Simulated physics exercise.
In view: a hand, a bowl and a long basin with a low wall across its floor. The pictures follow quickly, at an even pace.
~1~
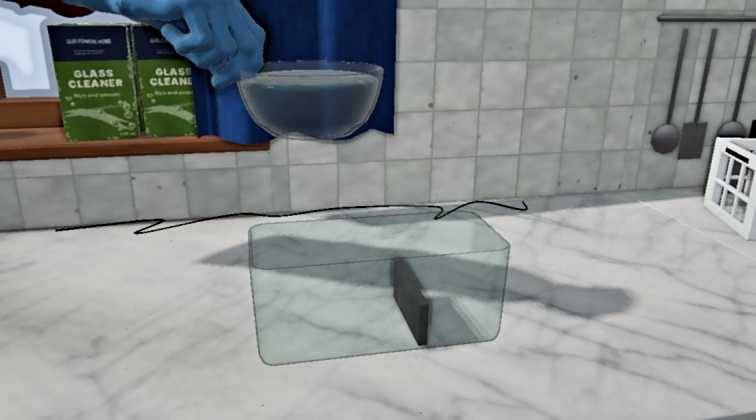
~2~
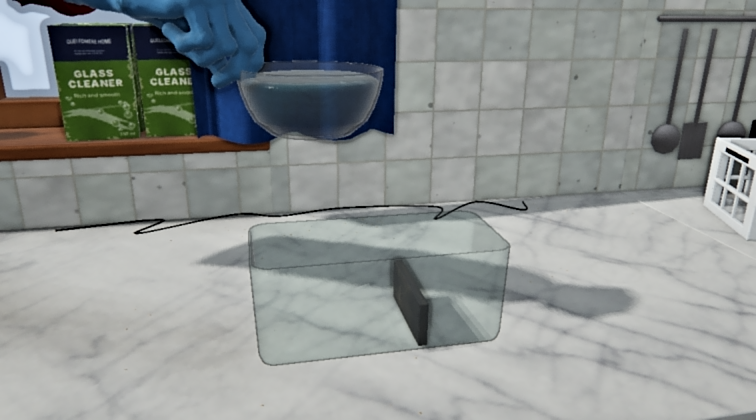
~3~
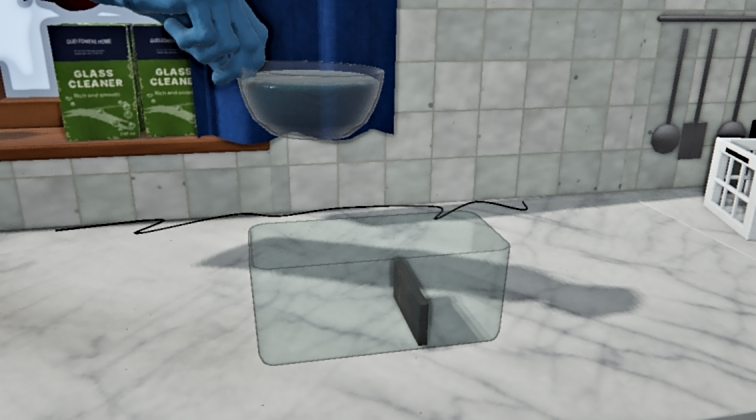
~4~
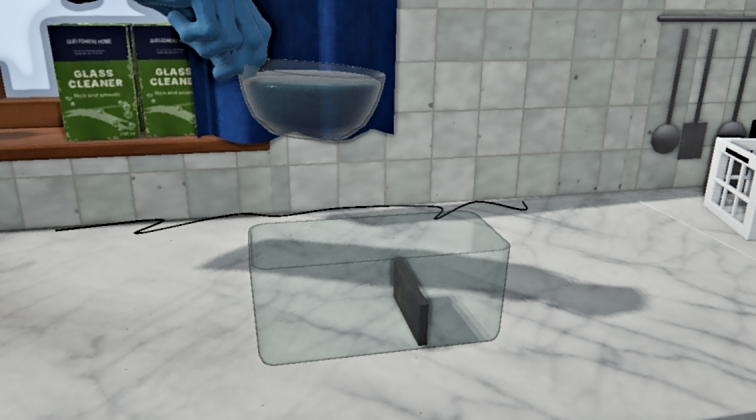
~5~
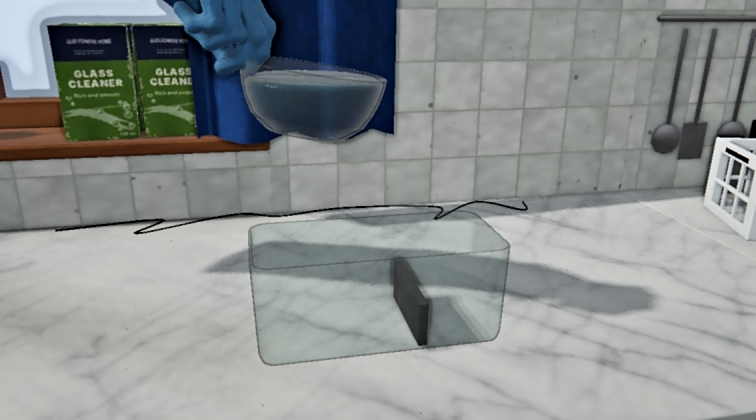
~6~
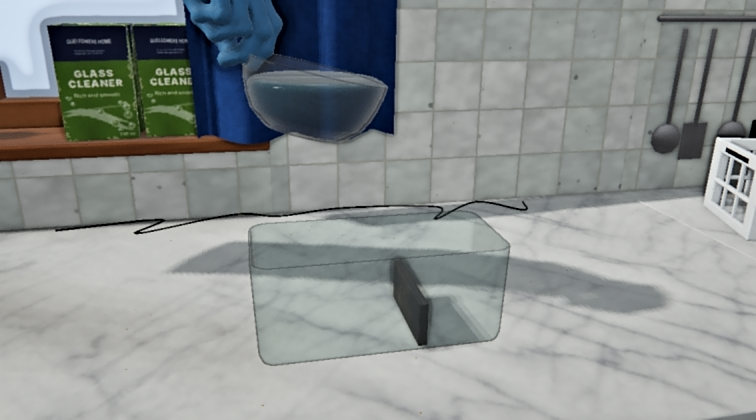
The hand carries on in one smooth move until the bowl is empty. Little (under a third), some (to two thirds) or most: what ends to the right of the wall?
In the end more than two thirds is right of the wall.
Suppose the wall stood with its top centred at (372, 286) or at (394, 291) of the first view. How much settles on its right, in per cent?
About 95 and 85 per cent.
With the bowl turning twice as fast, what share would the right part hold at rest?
Near 55 %.
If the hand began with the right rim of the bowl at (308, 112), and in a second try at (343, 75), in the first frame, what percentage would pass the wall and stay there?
First some 5, then 40 per cent.
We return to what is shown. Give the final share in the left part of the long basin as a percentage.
Near 20 %.
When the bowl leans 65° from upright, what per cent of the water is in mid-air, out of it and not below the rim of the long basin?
About 40 per cent.
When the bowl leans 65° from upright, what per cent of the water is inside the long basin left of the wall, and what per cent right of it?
Left about 0, right about 20.
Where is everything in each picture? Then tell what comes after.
The first frame shows tilt 0°; pouring edge (380, 69); surface from (240, 79) to (376, 77); the long basin's rim runs from (250, 247) to (491, 229); the wall's top is at (410, 282).
The second frame shows tilt 1°; pouring edge (380, 70); surface from (240, 79) to (377, 77).
The third frame shows tilt 2°; pouring edge (381, 72); surface from (241, 78) to (377, 79).
The fourth frame shows tilt 5°; pouring edge (382, 76); surface from (242, 78) to (378, 80).
The fifth frame shows tilt 9°; pouring edge (383, 81); surface from (245, 78) to (380, 80).
The sixth frame shows tilt 14°; pouring edge (384, 87); surface from (247, 78) to (383, 81).
A moment on, the tilt is 65° and 41 per cent is still to pour, 2 is left of the wall and 19 right of it.
Next, the tilt is 94° and 4 per cent is still to pour, 10 is left of the wall and 77 right of it.
Then the tilt is 98° and 0 per cent is still to pour, 22 is left of the wall and 78 right of it.
Later the tilt is 98° and 0 per cent is still to pour, 22 is left of the wall and 77 right of it.
Finally, 22 per cent lies left of the wall, 77 right of it and 1 outside.
